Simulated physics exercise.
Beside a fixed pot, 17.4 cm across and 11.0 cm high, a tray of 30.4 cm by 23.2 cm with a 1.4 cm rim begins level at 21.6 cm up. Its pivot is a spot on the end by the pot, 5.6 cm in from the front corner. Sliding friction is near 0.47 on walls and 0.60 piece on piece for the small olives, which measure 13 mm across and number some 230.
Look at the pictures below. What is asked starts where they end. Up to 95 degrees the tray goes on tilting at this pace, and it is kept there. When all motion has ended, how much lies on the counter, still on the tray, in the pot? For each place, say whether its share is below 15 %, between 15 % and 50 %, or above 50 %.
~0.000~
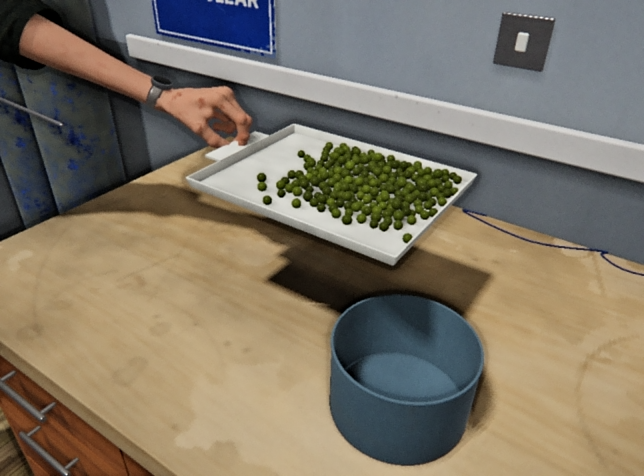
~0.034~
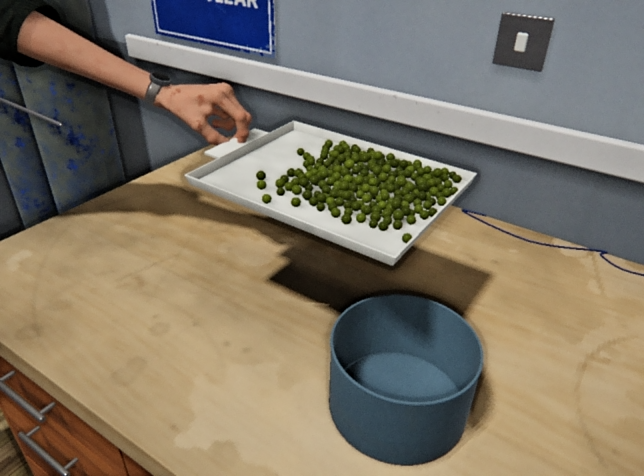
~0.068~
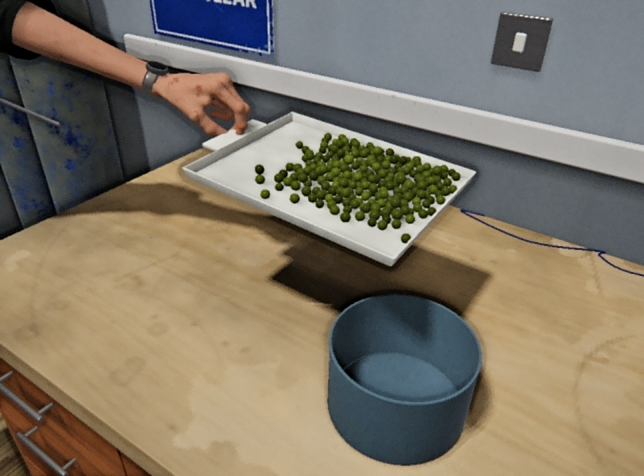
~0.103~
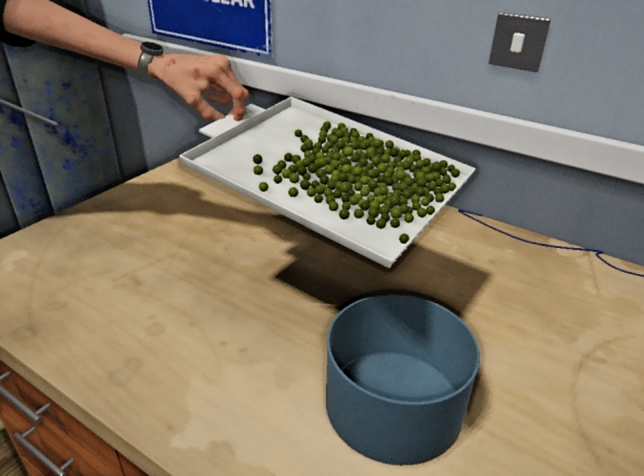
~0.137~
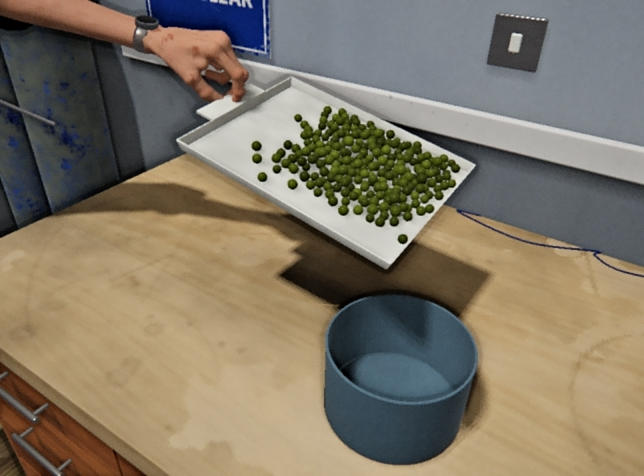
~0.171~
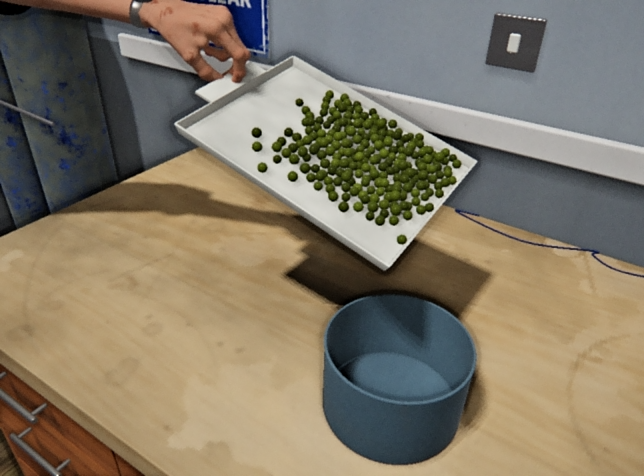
Counter: Between 15 % and 50 %; tray: Below 15 %; pot: Above 50 %.
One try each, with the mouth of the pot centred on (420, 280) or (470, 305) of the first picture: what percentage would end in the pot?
First try around 0 %, second around 35 %.
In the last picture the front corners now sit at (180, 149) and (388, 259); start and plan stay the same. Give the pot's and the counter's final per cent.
Per cent by place - pot 75, counter 25.
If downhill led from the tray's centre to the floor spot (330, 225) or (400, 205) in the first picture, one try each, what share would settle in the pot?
Near 75 and 25 per cent, in that order.
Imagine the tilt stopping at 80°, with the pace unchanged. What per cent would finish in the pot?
I'd expect some 75 per cent in the pot.
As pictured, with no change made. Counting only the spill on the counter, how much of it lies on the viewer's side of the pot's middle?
About 30 per cent.
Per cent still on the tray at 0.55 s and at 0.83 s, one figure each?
In order, near 85 and near 0.
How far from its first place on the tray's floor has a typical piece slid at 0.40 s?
4 cm.
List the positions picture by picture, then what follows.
The first picture shows tray tilt 0 degrees, front corners at (190, 177) and (394, 254); middle of the pieces at (367, 182); pot at (406, 343).
The second picture shows tray tilt 1 degrees, front corners at (189, 175) and (393, 254); middle of the pieces at (366, 181).
The third picture shows tray tilt 3 degrees, front corners at (187, 168) and (392, 255), lowest corner right front; middle of the pieces at (365, 177).
The fourth picture shows tray tilt 8 degrees, front corners at (184, 156) and (391, 257), lowest corner right front; middle of the pieces at (365, 171).
The fifth picture shows tray tilt 13 degrees, front corners at (181, 140) and (389, 260), lowest corner right front; middle of the pieces at (365, 163).
The sixth picture shows tray tilt 19 degrees, front corners at (180, 124) and (388, 262), lowest corner right front; middle of the pieces at (366, 156); pot at (399, 342). The tray's pace is about 170 degrees a second.
After 0.40 s, tilt 58 degrees; the tray holds 100 %, the pot 0 %.
After 0.55 s, tilt 84 degrees; the tray holds 85 %, the pot 0 %.
Then, at 0.83 s, tilt 95 degrees; the tray holds 0 %, the pot 70 %.
By 1.6 s all is still; counter 25 %, tray 0 %, pot 75 %.
